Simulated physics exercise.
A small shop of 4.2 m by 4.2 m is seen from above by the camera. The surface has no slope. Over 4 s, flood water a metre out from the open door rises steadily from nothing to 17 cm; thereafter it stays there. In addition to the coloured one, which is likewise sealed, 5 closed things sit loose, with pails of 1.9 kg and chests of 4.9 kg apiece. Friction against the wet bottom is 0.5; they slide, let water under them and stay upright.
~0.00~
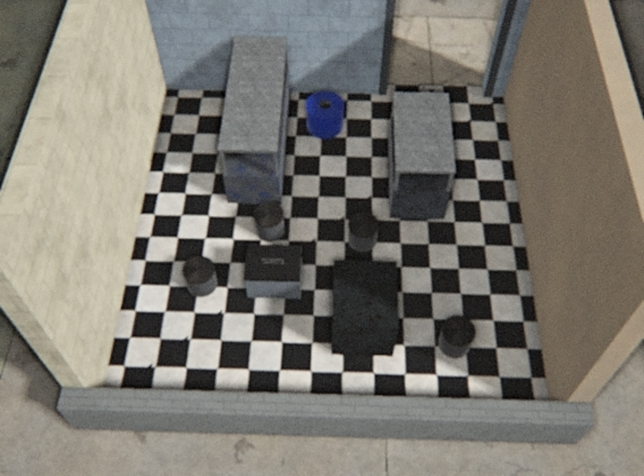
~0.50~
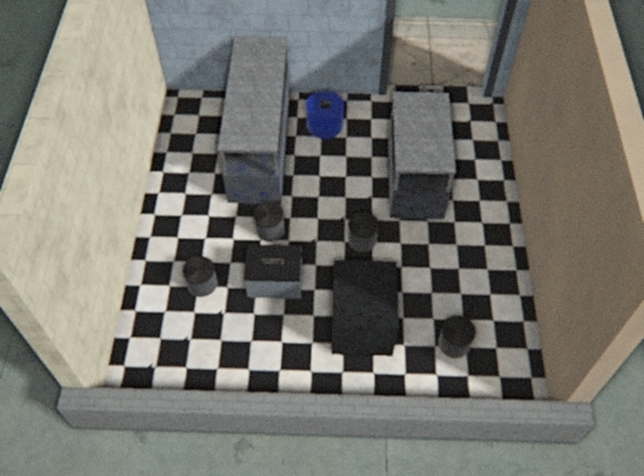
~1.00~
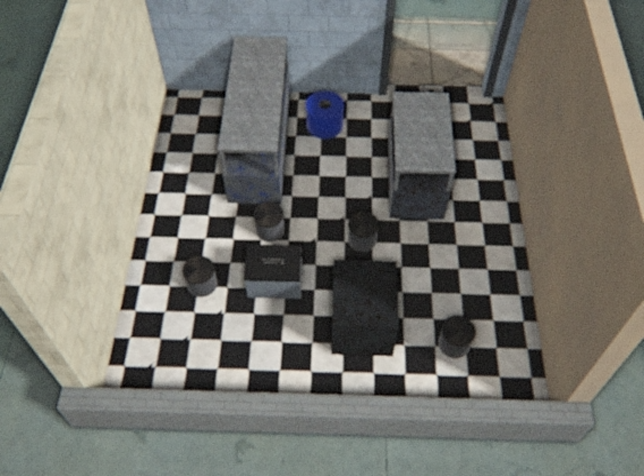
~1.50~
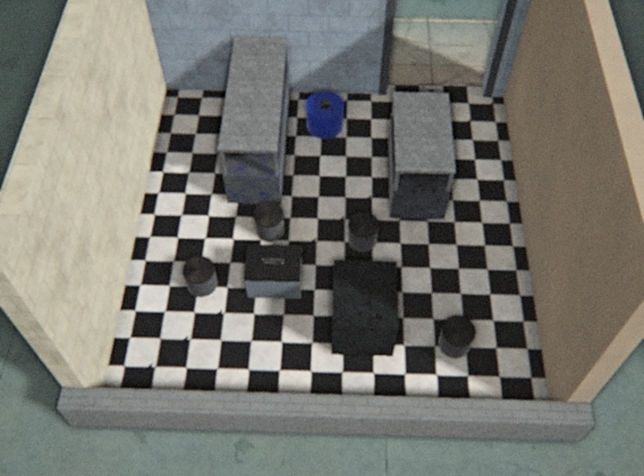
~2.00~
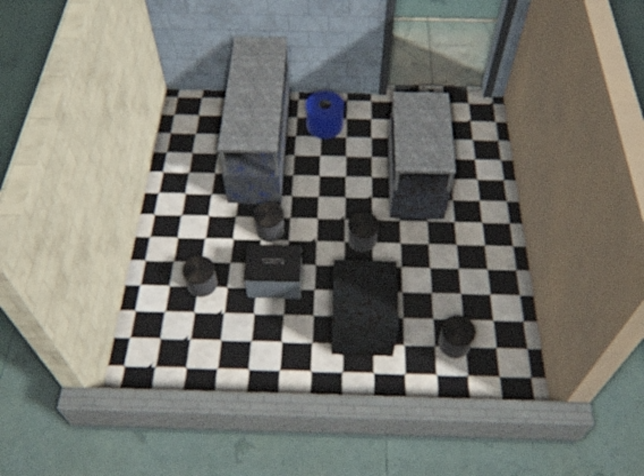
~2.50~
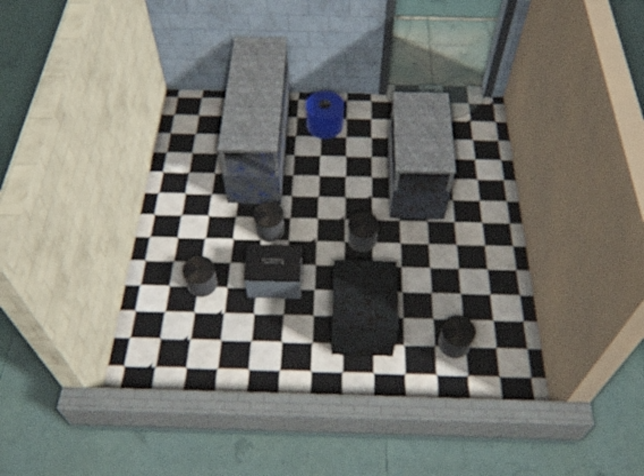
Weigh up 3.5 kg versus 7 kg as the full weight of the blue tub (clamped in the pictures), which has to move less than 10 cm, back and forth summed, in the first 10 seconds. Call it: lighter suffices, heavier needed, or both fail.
Both fail.
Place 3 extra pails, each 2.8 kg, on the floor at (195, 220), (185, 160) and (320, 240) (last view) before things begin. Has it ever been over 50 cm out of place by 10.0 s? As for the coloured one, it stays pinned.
One by one: Not far enough, not far enough and too far.
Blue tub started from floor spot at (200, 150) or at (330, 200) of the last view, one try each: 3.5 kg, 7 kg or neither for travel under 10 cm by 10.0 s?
In order: Even the lighter mass works; both fall short.
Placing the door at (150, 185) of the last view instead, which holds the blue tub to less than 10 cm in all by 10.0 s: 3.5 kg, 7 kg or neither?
Result: Lighter option suffices.
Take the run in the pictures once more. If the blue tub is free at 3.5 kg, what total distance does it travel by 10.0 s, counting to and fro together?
Some 120 cm in all.
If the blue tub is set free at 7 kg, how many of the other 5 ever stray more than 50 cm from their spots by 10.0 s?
The total is 2.
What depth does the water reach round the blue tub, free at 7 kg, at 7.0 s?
About 7 cm.
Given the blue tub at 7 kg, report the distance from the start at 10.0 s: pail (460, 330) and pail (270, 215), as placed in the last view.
The first is 300 cm from its start, the second 20 cm.
After 3.5 s the blue tub would be 0 cm from its start with 3.5 kg and 0 cm from its start with 7 kg; 0 cm of water round it then.
After 4.5 s the blue tub would be 2 cm from its start with 3.5 kg and 0 cm from its start with 7 kg; 2 cm of water round it then.
After 7.0 s the blue tub would be 33 cm from its start with 3.5 kg and 27 cm from its start with 7 kg; 7 cm of water round it then.
After 10.0 s the blue tub would be 52 cm from its start with 3.5 kg and 50 cm from its start with 7 kg; 8 cm of water round it then.
